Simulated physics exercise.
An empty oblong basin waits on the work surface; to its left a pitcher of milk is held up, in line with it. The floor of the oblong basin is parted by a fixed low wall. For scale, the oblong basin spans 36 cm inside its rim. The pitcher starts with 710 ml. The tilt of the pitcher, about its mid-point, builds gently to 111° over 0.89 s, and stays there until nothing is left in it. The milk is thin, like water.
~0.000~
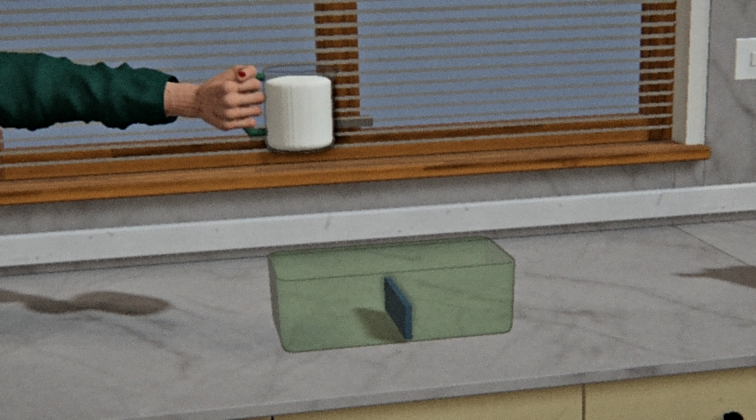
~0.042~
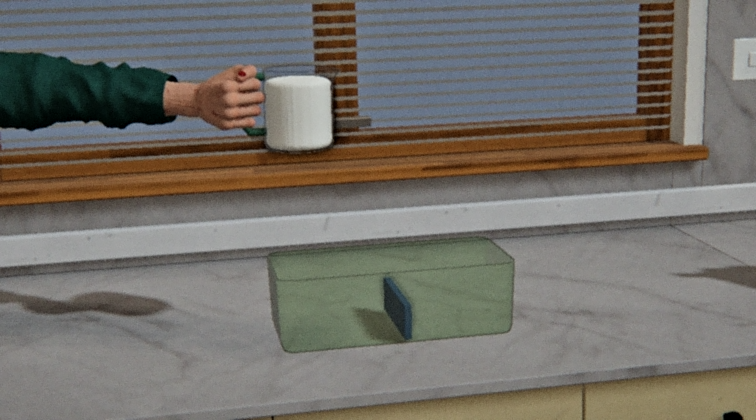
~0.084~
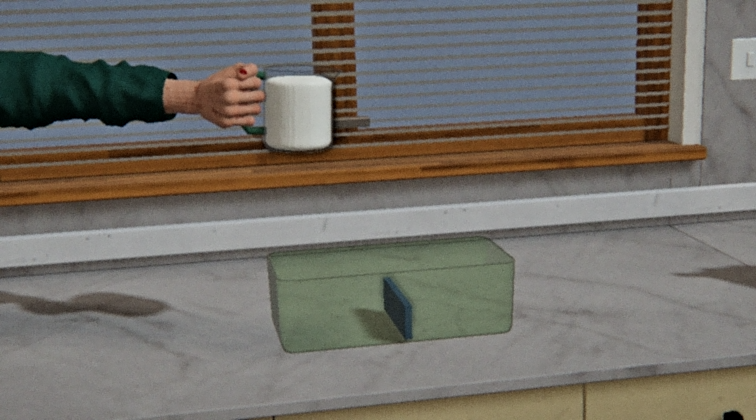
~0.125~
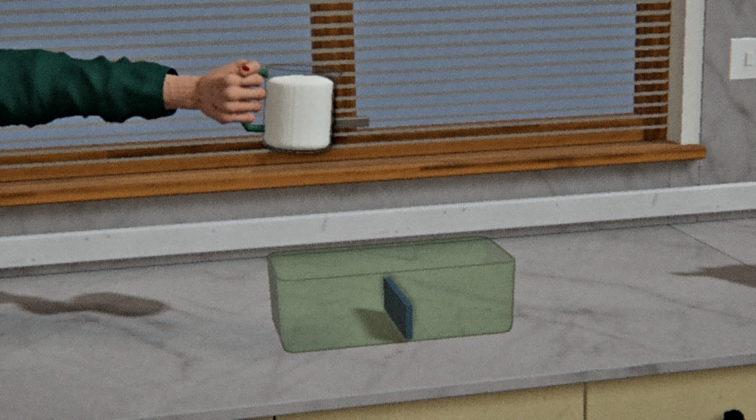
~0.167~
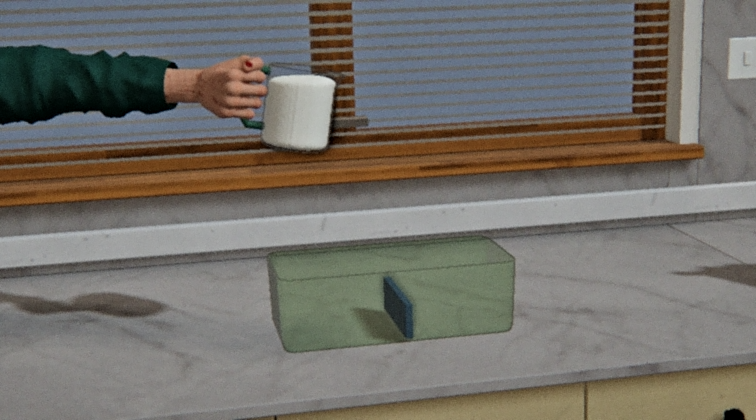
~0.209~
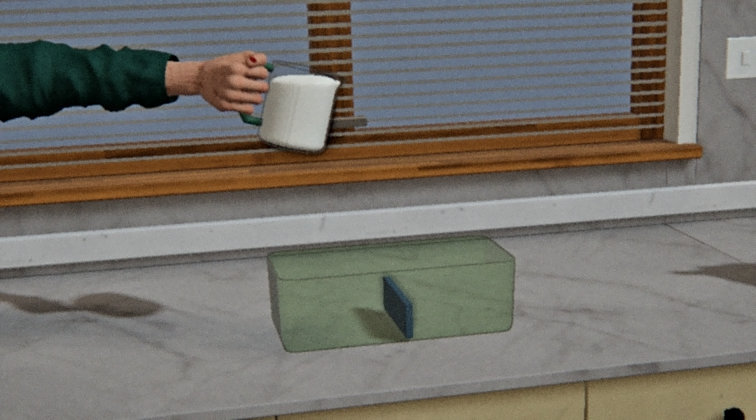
On a marble counter by a window with blinds, a clear green basin with a small blue divider sat still while a green-sleeved arm held up a pitcher of milk and slowly tilted it slightly rightward.
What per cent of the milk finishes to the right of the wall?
Roughly 69 per cent is past the wall.
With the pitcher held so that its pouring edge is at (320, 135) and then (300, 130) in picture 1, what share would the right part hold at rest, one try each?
In turn about 5 and 5 per cent.
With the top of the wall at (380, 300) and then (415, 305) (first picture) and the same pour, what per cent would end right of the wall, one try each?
First 90, then 40 per cent.
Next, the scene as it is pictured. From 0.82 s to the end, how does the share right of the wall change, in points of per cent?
It goes up by about 26.
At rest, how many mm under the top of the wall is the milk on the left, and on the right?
Some 48 mm on the left and 36 mm on the right.
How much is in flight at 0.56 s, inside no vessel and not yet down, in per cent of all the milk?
Some 24 per cent.
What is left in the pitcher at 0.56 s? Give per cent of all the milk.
Some 74 per cent.
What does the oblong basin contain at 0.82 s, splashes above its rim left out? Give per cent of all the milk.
Near 46 in a hundred.
Then, 0.56 s in, the tilt is 78° and 74 per cent is still to pour, 0 is left of the wall and 2 right of it.
Then, 0.82 s in, the tilt is 109° and 19 per cent is still to pour, 2 is left of the wall and 44 right of it.
Then, 1.10 s in, the tilt is 111° and 1 per cent is still to pour, 22 is left of the wall and 69 right of it.
Then, 1.39 s in, the tilt is 111° and 0 per cent is still to pour, 28 is left of the wall and 69 right of it.
Finally, 28 per cent lies left of the wall, 69 right of it and 3 outside.
